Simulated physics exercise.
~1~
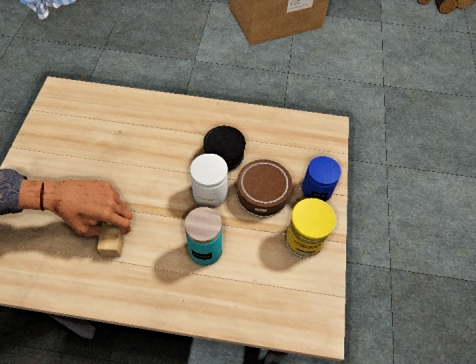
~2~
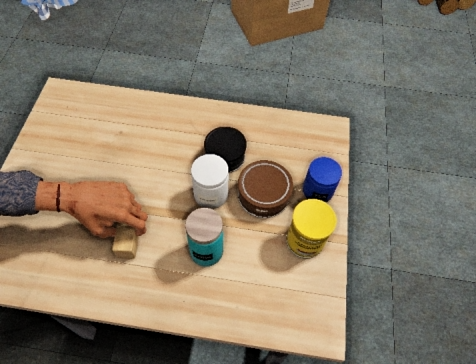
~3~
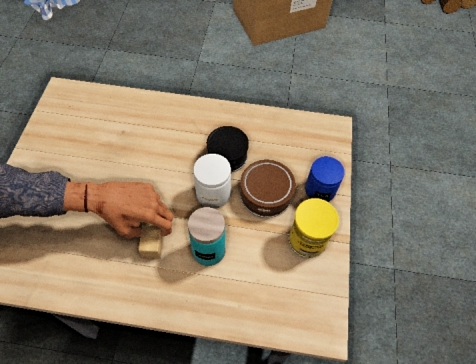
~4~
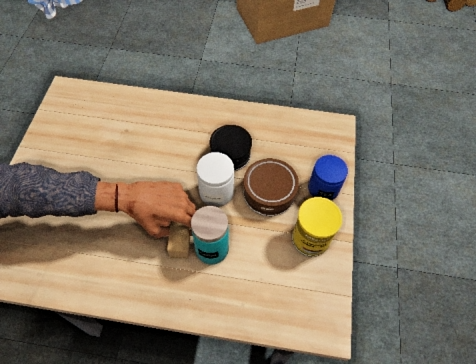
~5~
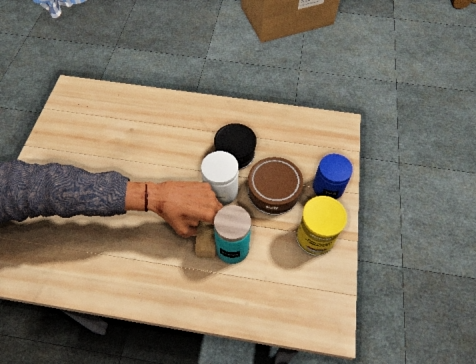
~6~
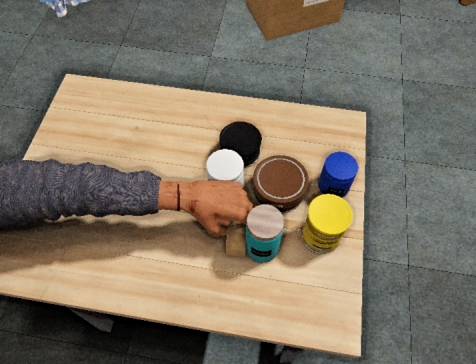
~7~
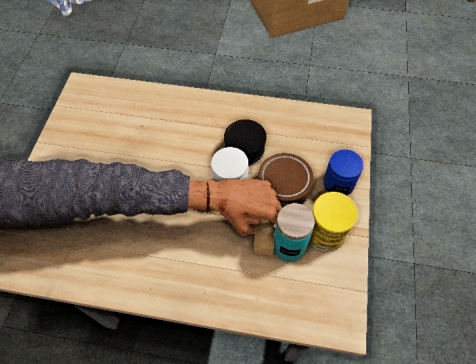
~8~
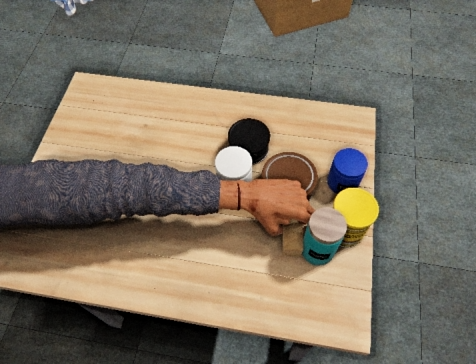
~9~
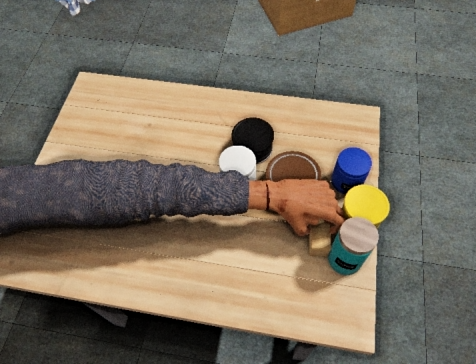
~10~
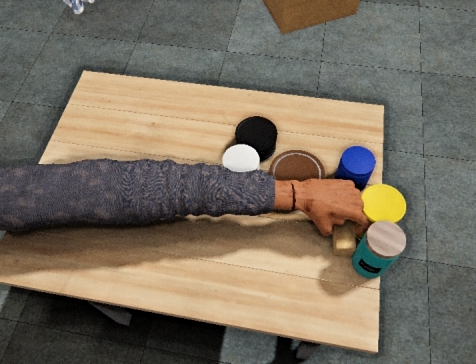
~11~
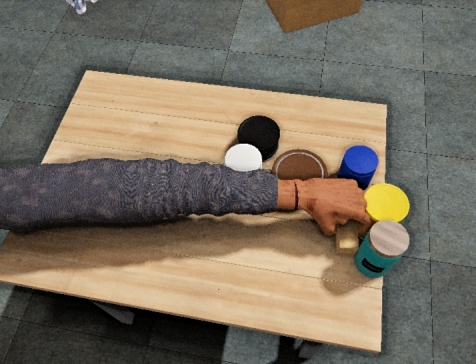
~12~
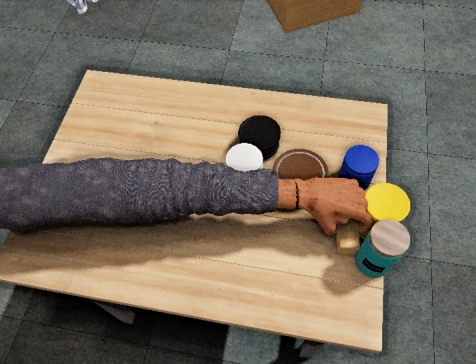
A pale wooden table stands on grey floor tiles, seen from above at an angle, with a cardboard box on the floor beyond it. On it are a black tub, a white jar, a wide brown tub, a blue jar, a yellow tin at right and a turquoise jar nearer the front. From the left, a hand in a grey sleeve slides a small wooden block rightward until it meets the turquoise jar. The block pushes that jar along, and the yellow tin then shifts right too. The hand stops with both upright near the right edge, the others still in place.
